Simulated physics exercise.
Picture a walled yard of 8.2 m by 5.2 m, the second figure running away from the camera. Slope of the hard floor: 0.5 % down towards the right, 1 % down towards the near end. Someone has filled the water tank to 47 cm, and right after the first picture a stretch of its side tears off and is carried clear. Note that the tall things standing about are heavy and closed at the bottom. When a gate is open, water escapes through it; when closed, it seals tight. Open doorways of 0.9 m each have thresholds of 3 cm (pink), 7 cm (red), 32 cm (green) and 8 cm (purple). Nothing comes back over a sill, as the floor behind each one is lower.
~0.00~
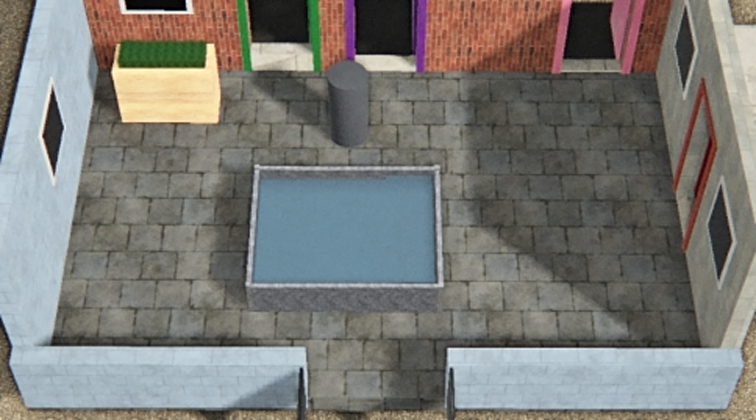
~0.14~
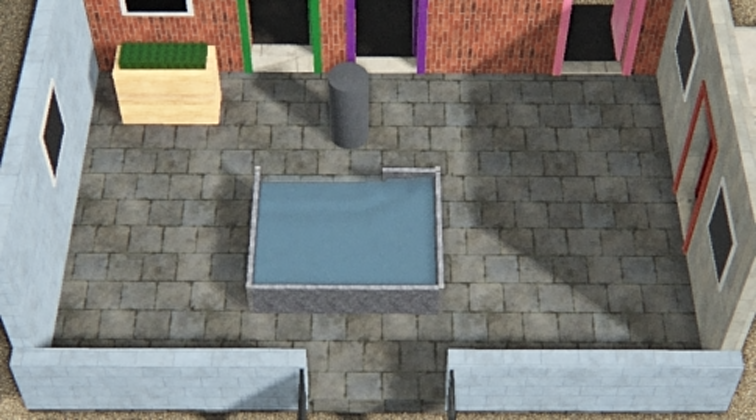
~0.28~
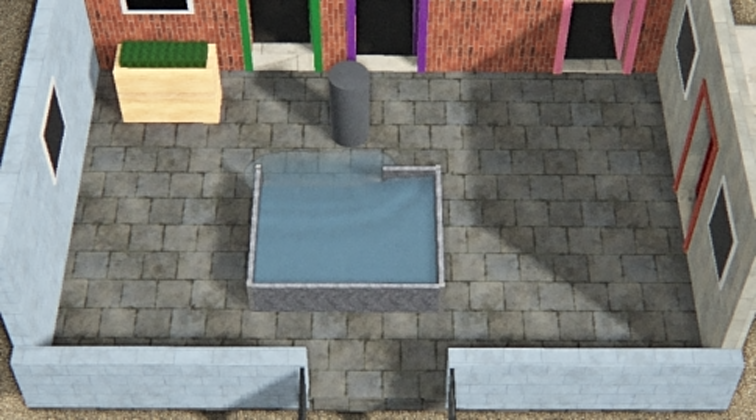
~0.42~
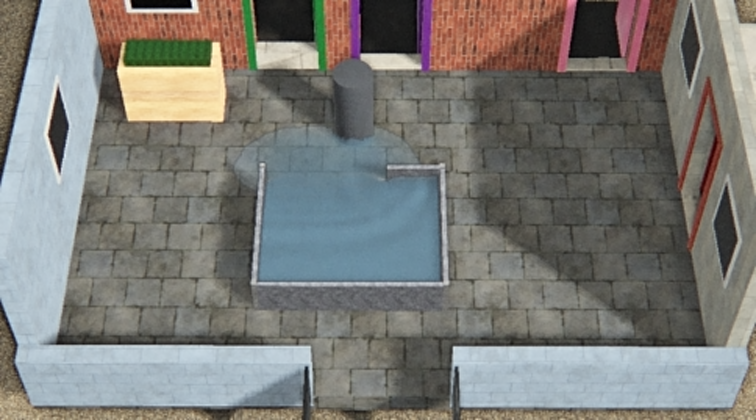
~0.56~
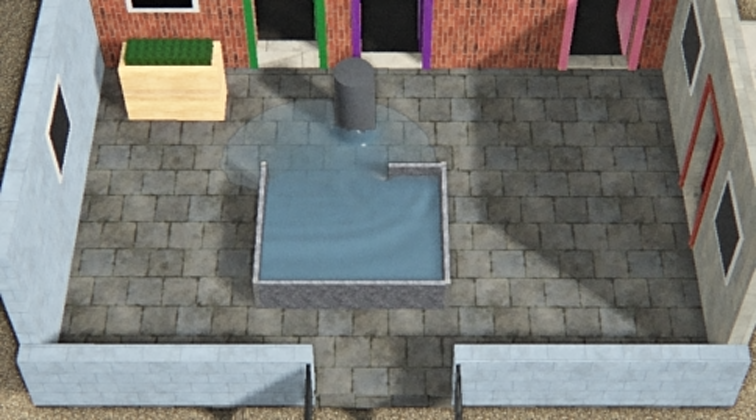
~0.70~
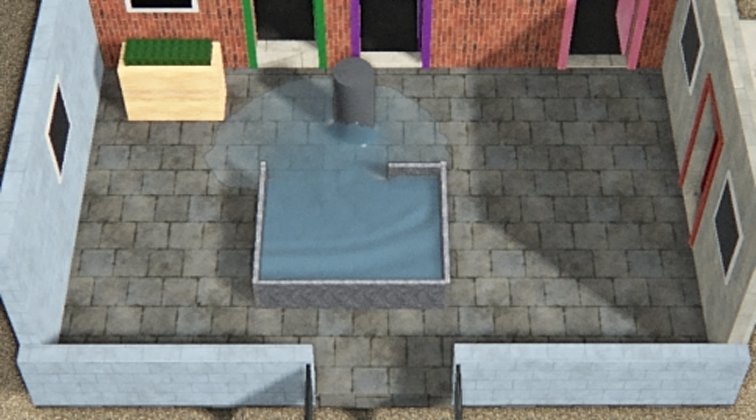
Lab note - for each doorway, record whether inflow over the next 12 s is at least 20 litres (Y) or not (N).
In order: The pink door surpasses the limit; the red door falls short of the limit; the green door falls short of the limit; the purple door falls short of the limit.
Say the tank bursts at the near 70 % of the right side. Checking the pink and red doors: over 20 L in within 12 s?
Log - pink: Threshold topped, red: Threshold topped.
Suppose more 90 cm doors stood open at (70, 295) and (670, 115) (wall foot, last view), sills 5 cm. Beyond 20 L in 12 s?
Well, the first is shy of the mark and the second is beyond the mark.
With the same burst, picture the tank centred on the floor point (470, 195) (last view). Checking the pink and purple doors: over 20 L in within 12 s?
Against that limit: Pink past it, purple above.
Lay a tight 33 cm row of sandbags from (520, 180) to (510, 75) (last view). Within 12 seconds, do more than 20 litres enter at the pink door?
Result at pink: Limit not reached.
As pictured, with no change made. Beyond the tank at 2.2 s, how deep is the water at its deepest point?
It tops out at some 31 cm.
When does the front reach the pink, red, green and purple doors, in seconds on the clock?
Pink = 2.2 s, red = 4.5 s, green = 0.8 s, purple = 0.9 s.
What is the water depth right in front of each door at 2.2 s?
In centimetres, the pink door has 2, the red door 0, the green door 25 and the purple door 9.
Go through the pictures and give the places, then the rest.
The first picture shows still water, 47 cm deep, in the water tank at (346, 229).
In the second picture, the front is at a hidden place, 0.9 m from the gap on the water tank's far side; 0.4 m2 of floor is under water; 47 cm left at the back of the water tank.
In the third picture, water pours out on the water tank's far side and has run 1.1 m, to (253, 169); typically 8 cm deep outside, 47 cm at the water tank's back.
In the fourth picture, water pours out on the water tank's far side and has run 1.3 m, to (386, 135); typically 8 cm deep outside, 47 cm at the water tank's back.
In the fifth picture, the front is at (387, 111), 1.7 m from the gap on the water tank's far side; 3.0 m2 of floor is under water; 47 cm left at the back of the water tank.
In the sixth picture, water pours out on the water tank's far side and has run 2.0 m, to (305, 83); typically 5 cm deep outside, 45 cm at the water tank's back.
After 1.4 s water covers 20 % of the floor and is deepest (32 cm) near (349, 153); pink door not reached, red door not reached, green door 25 cm at the sill, 0 L in, purple door 8 cm at the sill, 0 L in.
After 2.2 s water covers 30 % of the floor and is deepest (31 cm) near (264, 77); pink door 2 cm at the sill, 0 L in, red door not reached, green door 25 cm at the sill, 0 L in, purple door 9 cm at the sill, 2 L in.
After 3.5 s water covers 45 % of the floor and is deepest (22 cm) near (105, 68); pink door 4 cm at the sill, 0 L in, red door not reached, green door 17 cm at the sill, 0 L in, purple door 7 cm at the sill, 4 L in.
After 7.0 s water covers 75 % of the floor and is deepest (14 cm) near (708, 377); pink door 6 cm at the sill, 15 L in, red door 8 cm at the sill, 2 L in, green door 8 cm at the sill, 0 L in, purple door 5 cm at the sill, 4 L in.
After 12.0 s water covers 100 % of the floor and is deepest (10 cm) near (621, 377); pink door 4 cm at the sill, 42 L in, red door 5 cm at the sill, 3 L in, green door 3 cm at the sill, 0 L in, purple door 2 cm at the sill, 4 L in.
